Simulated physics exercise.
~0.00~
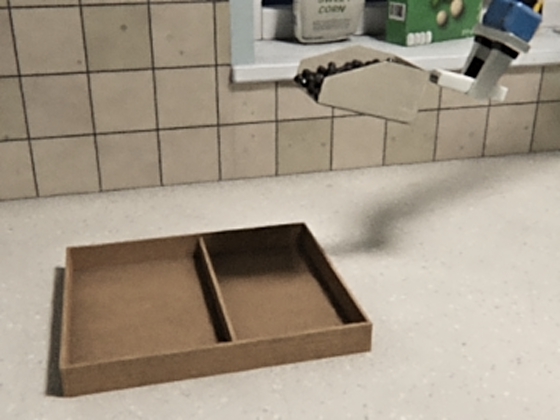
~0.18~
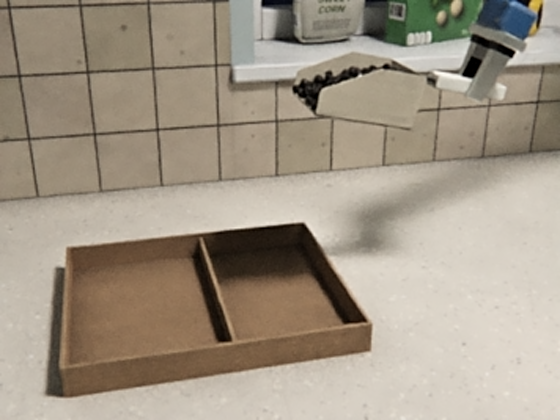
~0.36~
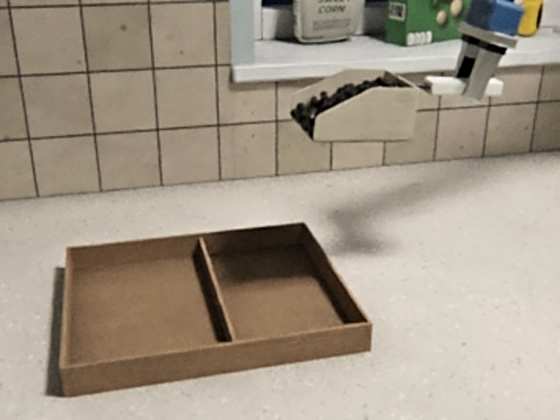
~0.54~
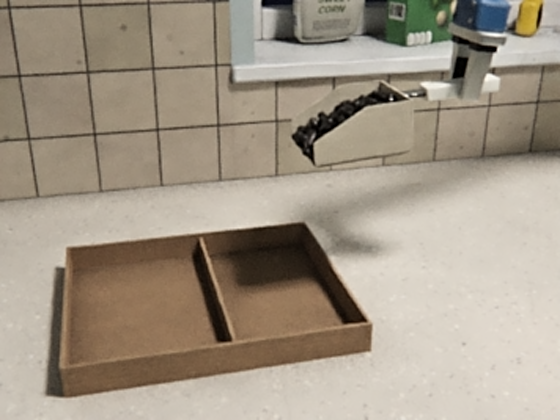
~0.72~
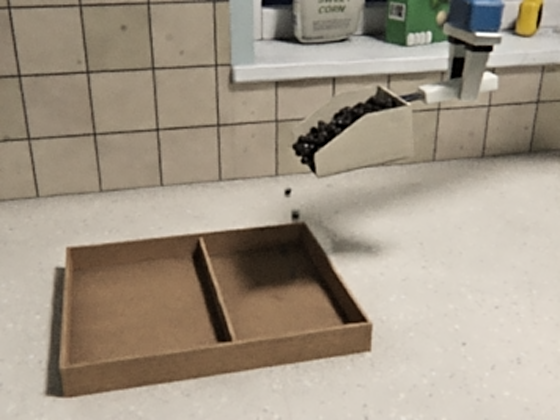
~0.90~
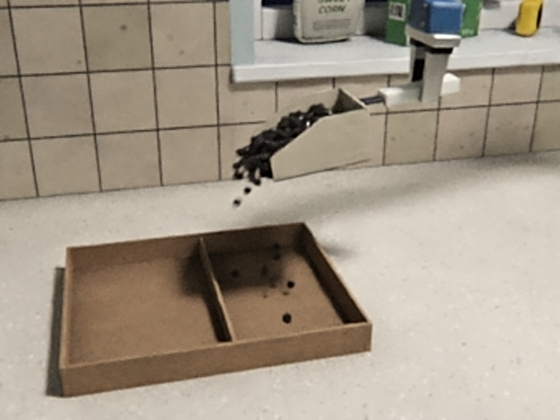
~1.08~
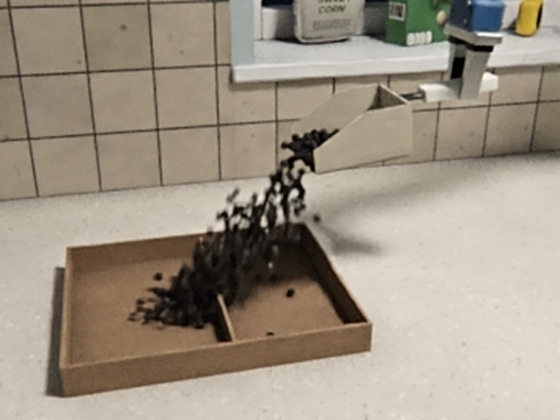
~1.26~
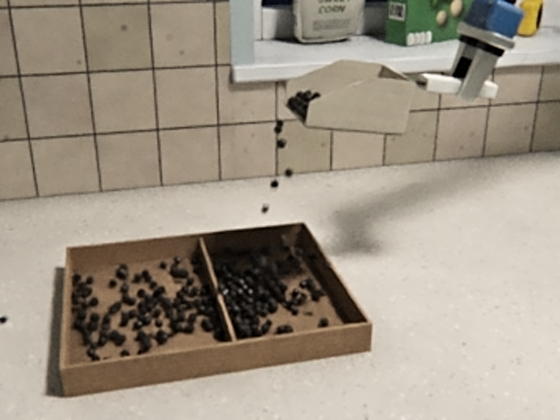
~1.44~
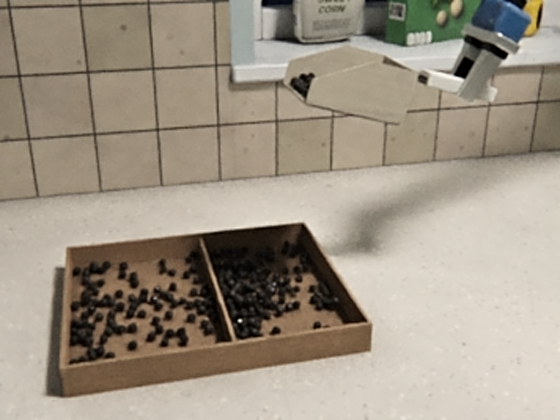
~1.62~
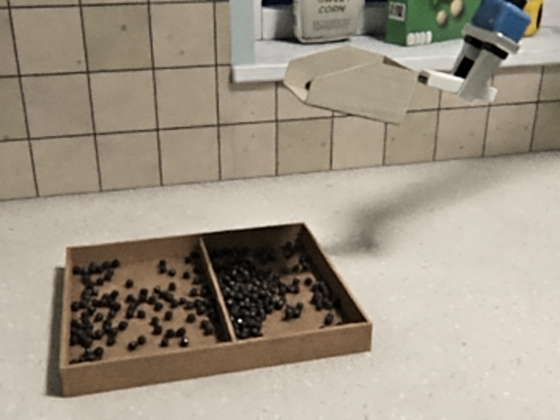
On a pale counter against a tiled wall, a robot arm lowered and tipped a scoop of black beads, shifted it left, then jerked it back right, spilling a dark stream into a divided brown tray; the scoop rose and leveled, leaving beads scattered across both sections.
